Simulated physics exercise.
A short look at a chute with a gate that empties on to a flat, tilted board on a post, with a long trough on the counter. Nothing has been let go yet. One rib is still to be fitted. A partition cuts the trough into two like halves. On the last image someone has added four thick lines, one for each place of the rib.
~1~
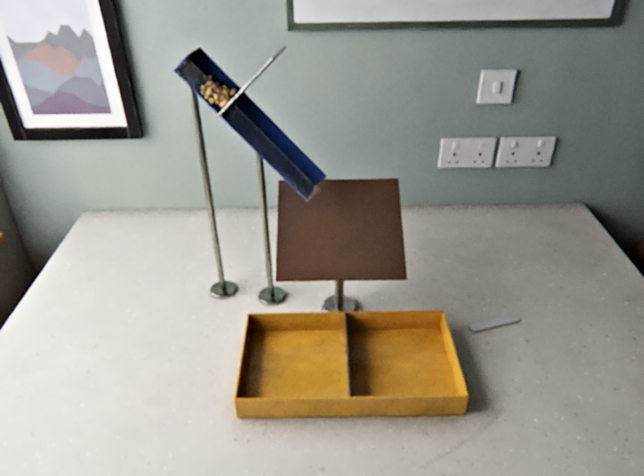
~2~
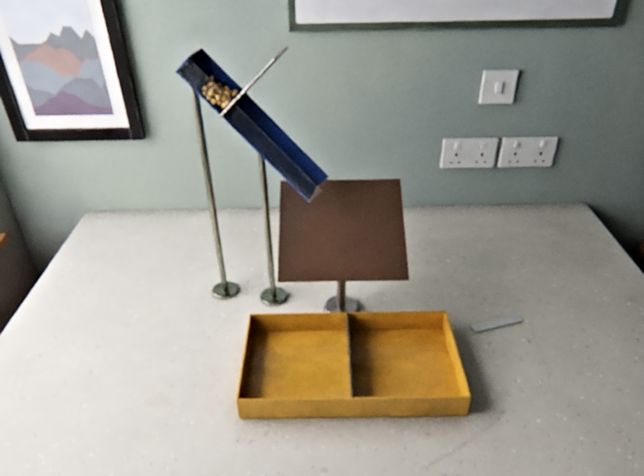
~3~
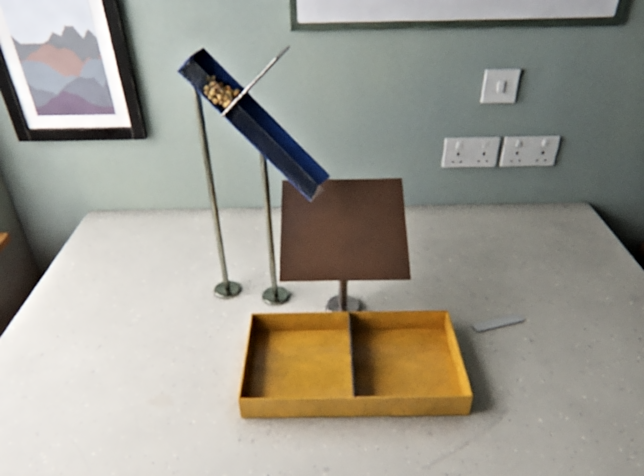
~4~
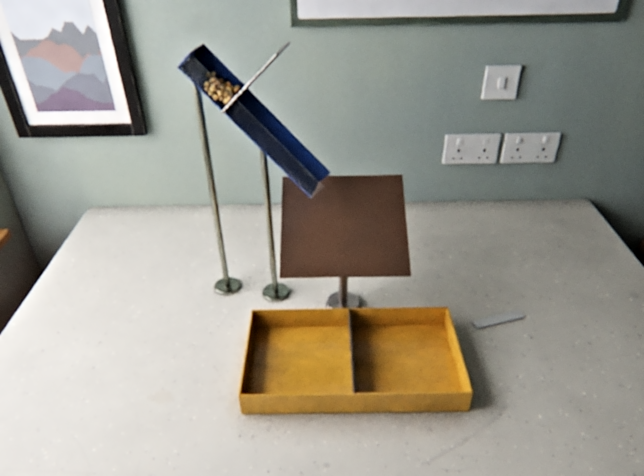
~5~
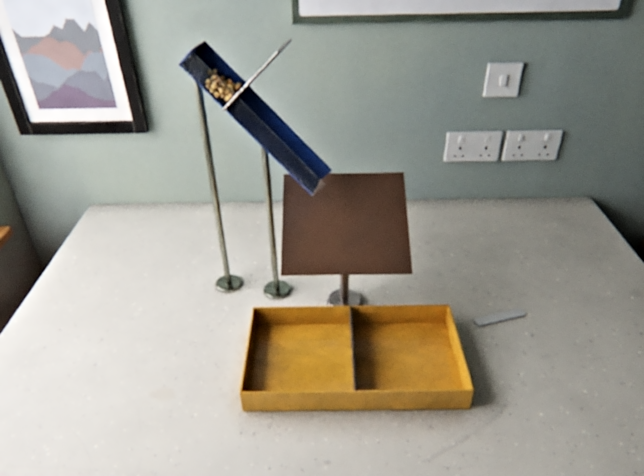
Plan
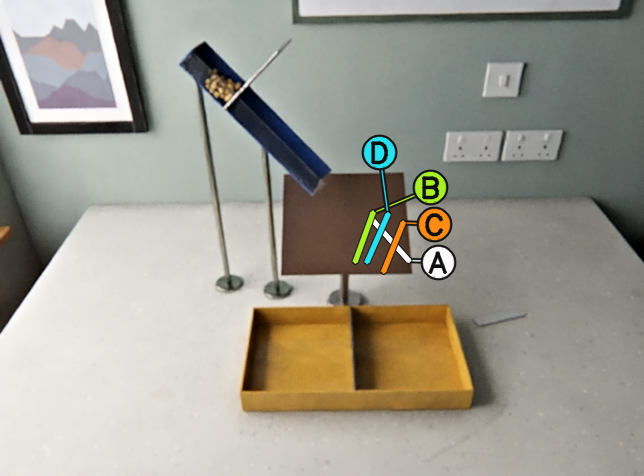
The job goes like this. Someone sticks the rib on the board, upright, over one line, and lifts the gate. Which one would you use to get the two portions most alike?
Choose D.
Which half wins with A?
The right half.
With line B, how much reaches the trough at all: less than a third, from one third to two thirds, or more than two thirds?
More than two thirds.
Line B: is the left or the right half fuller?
The left half.
On the marked copy, line A from (371, 219) to (408, 260); line B from (372, 212) to (355, 261); line C from (403, 222) to (383, 271); line D from (387, 214) to (367, 261).
If A is chosen, of what is caught, only a few in the left half, all but a few in the right.
If B is chosen, of what is caught, all but a few in the left half, only a few in the right.
If C is chosen, of what is caught, a small share in the left half, all but a few in the right.
If D is chosen, of what is caught, close to two thirds in the left half, close to a third in the right.
